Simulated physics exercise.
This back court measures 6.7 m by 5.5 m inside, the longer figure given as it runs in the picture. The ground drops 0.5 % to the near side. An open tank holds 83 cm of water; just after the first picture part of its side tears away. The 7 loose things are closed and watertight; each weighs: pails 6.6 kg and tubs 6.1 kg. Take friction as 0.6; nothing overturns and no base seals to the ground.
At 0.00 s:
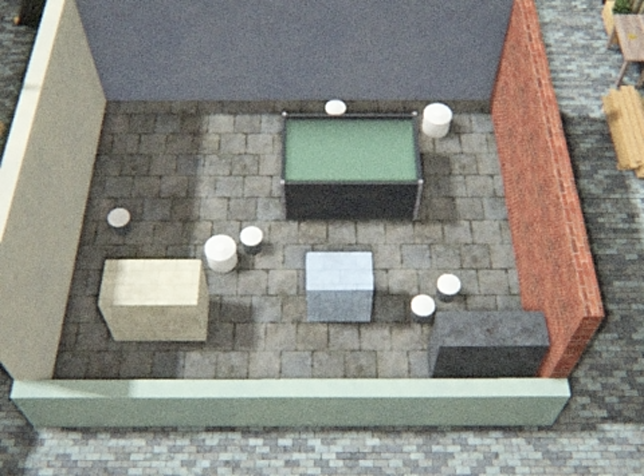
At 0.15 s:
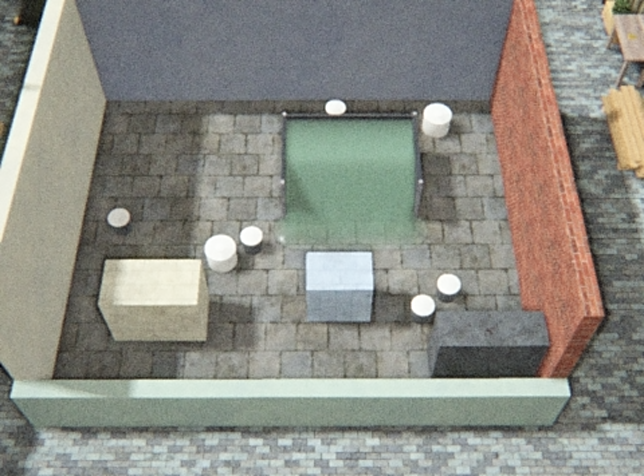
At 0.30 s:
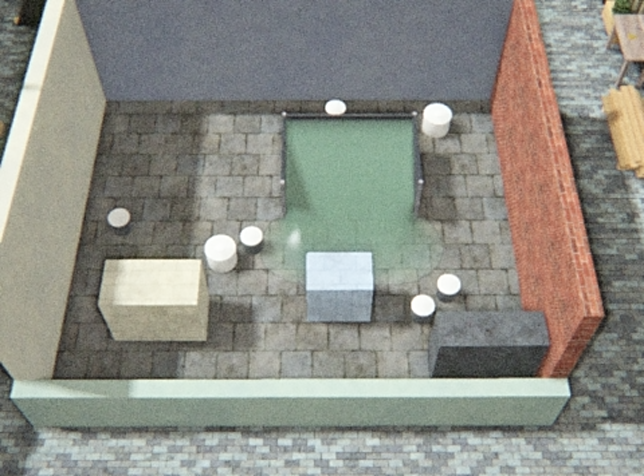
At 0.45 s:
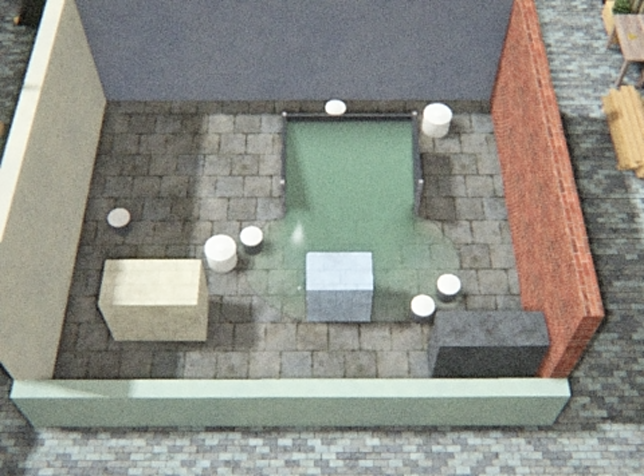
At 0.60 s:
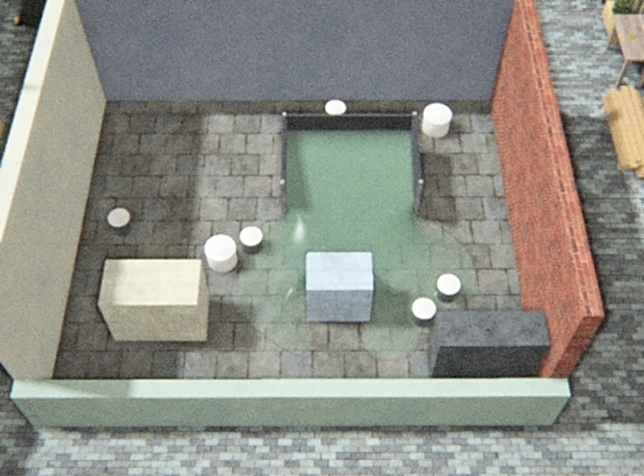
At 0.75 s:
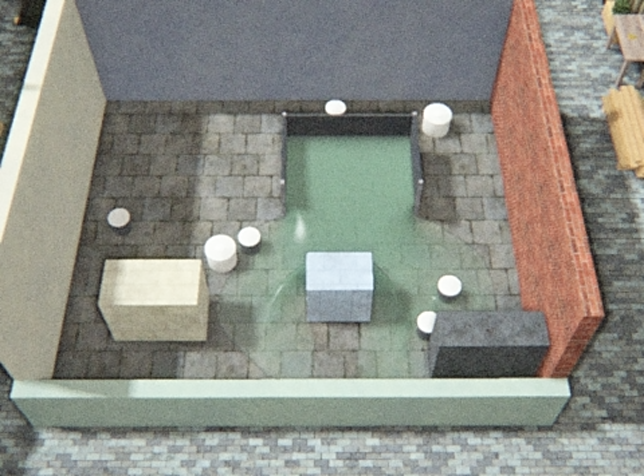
A walled court paved in grey stone, with a red brick wall at right and a low pale green one in front, is seen from high above by a still camera. A dark-sided tank of green water stands near the back, among cream, pale blue and dark grey blocks and scattered white round containers. The tank's near side opens, and water spreads forward around the blue block, nudging a small container near the grey block.
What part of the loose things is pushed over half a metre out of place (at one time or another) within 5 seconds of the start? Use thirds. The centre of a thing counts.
That comes to two thirds or above.
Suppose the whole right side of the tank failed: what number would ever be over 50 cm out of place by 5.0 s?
In that case 4 of them.
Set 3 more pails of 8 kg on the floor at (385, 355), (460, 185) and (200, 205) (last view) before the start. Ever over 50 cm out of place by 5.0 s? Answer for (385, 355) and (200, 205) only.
In that order: More, less.
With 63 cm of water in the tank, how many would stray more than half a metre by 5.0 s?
In that case 4 of them.
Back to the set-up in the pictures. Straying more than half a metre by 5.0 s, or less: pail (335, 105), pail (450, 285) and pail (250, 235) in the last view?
In turn: Short of it, past it, past it.
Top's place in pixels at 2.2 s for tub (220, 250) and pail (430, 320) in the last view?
Near (187, 226) and (489, 294).
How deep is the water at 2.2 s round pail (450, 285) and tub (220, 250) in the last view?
Roughly 31 and 3 cm.
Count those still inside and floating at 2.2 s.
2 of them.
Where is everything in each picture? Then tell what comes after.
A pail at (423, 305) rests on the ground; a pail at (252, 236) rests on the ground; water covers 2.6 m2; 0 of 7 have shifted, in the first frame.
A pail at (423, 305) rests on the ground; a pail at (252, 236), on the bottom; 3.9 m2 under water; 0 of 7 have shifted, in the second frame.
A pail at (423, 305) rests on the ground; a pail at (252, 236) rests on the ground; 5.5 m2 under water; 0 of 7 have shifted, in the third frame.
A pail at (423, 305) rests on the ground; a pail at (252, 236), on the bottom; water covers 7.1 m2; 0 of 7 have shifted, in the fourth frame.
A pail at (424, 308) rests on the ground, 5 cm from its start; a pail at (251, 236), on the bottom; 8.6 m2 under water; 1 of 7 have shifted, in the fifth frame.
A pail at (429, 322), on the bottom, 28 cm from its start; a pail at (249, 236) rests on the ground, 4 cm from its start; water covers 10.5 m2; 1 of 7 have shifted, in the sixth frame.
After 1.1 s 1 of 7 are over 50 cm from their spots; 1 afloat.
After 2.2 s 4 of 7 are over 50 cm from their spots; 2 afloat.
After 3.5 s 4 of 7 are over 50 cm from their spots; 1 afloat.
After 5.0 s 5 of 7 are over 50 cm from their spots, and 6 have been at some point; 2 afloat.
